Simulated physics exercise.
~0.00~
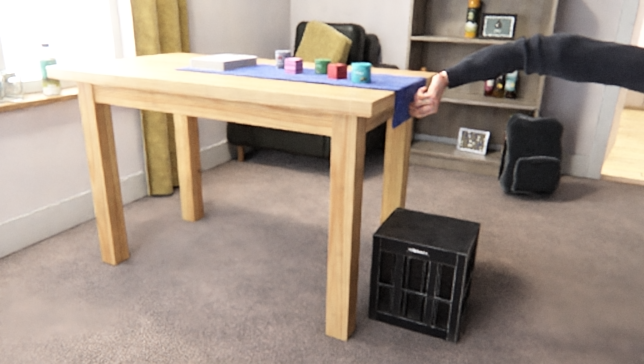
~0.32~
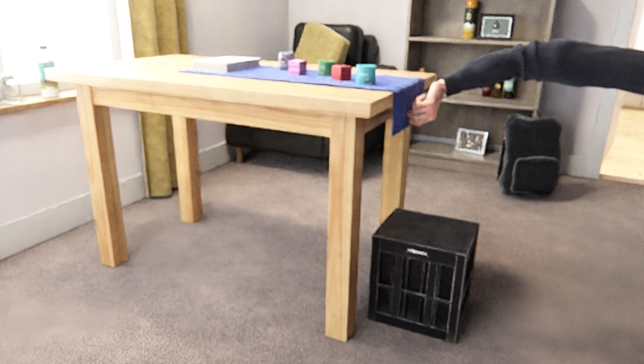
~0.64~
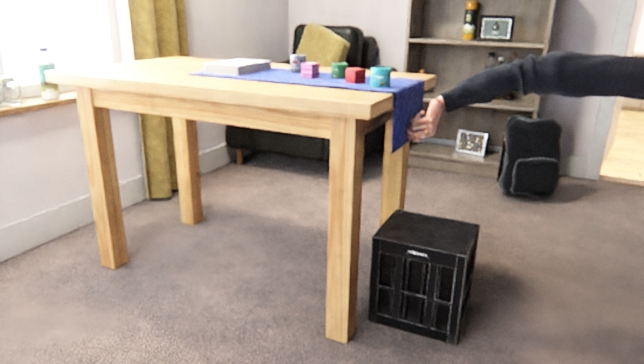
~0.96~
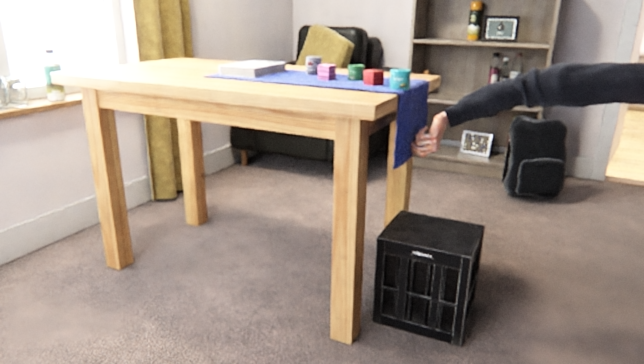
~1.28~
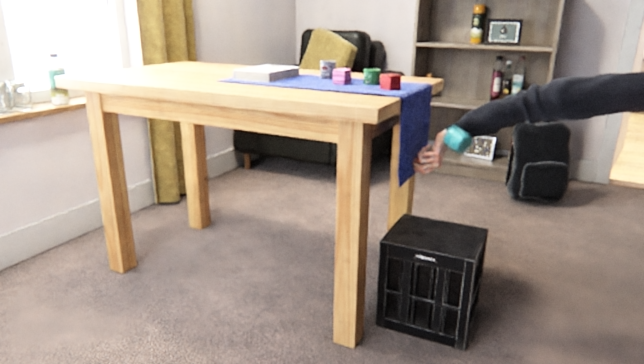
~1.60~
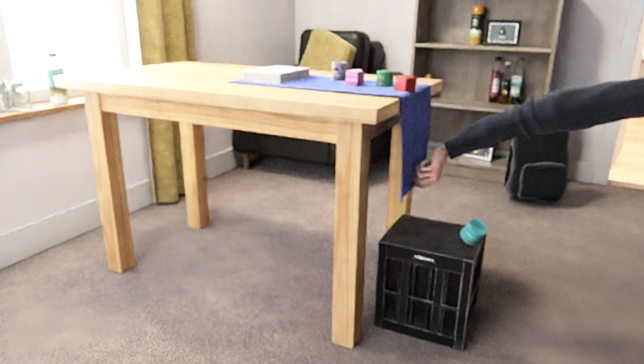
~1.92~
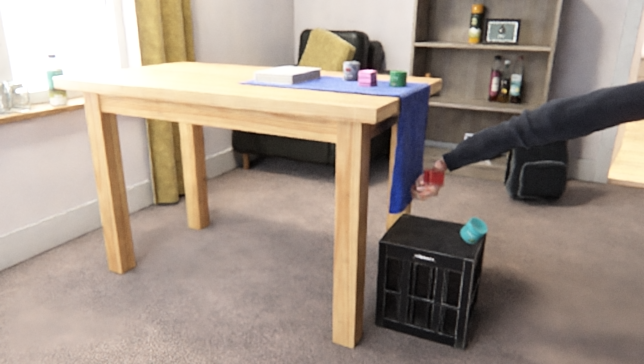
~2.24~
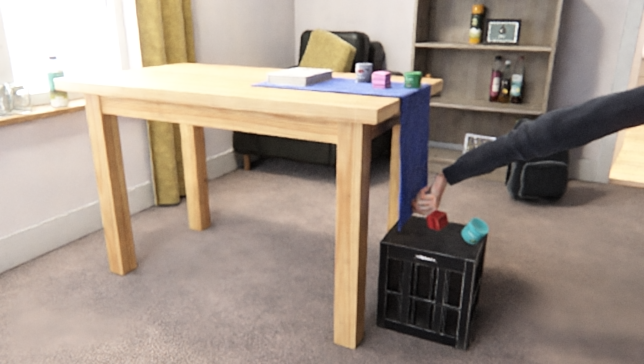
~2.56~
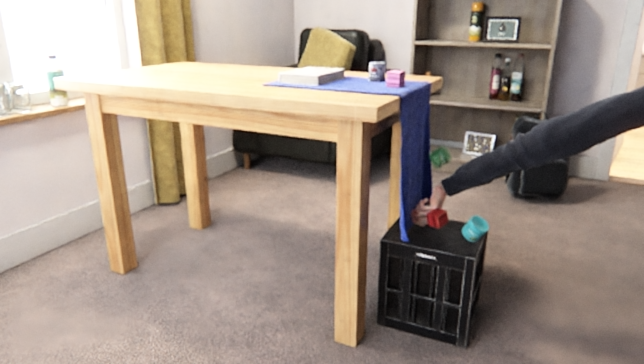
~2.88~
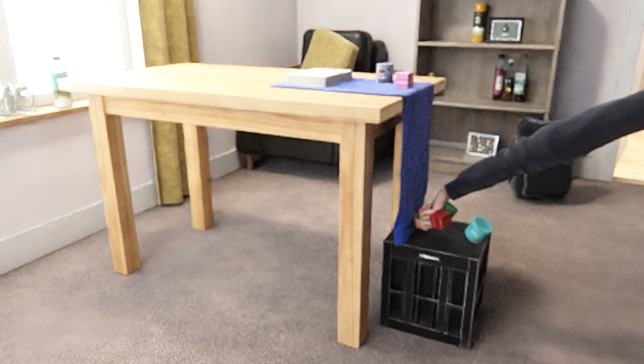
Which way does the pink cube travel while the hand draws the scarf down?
The pink cube travels to the right, riding the scarf towards the end of the table.
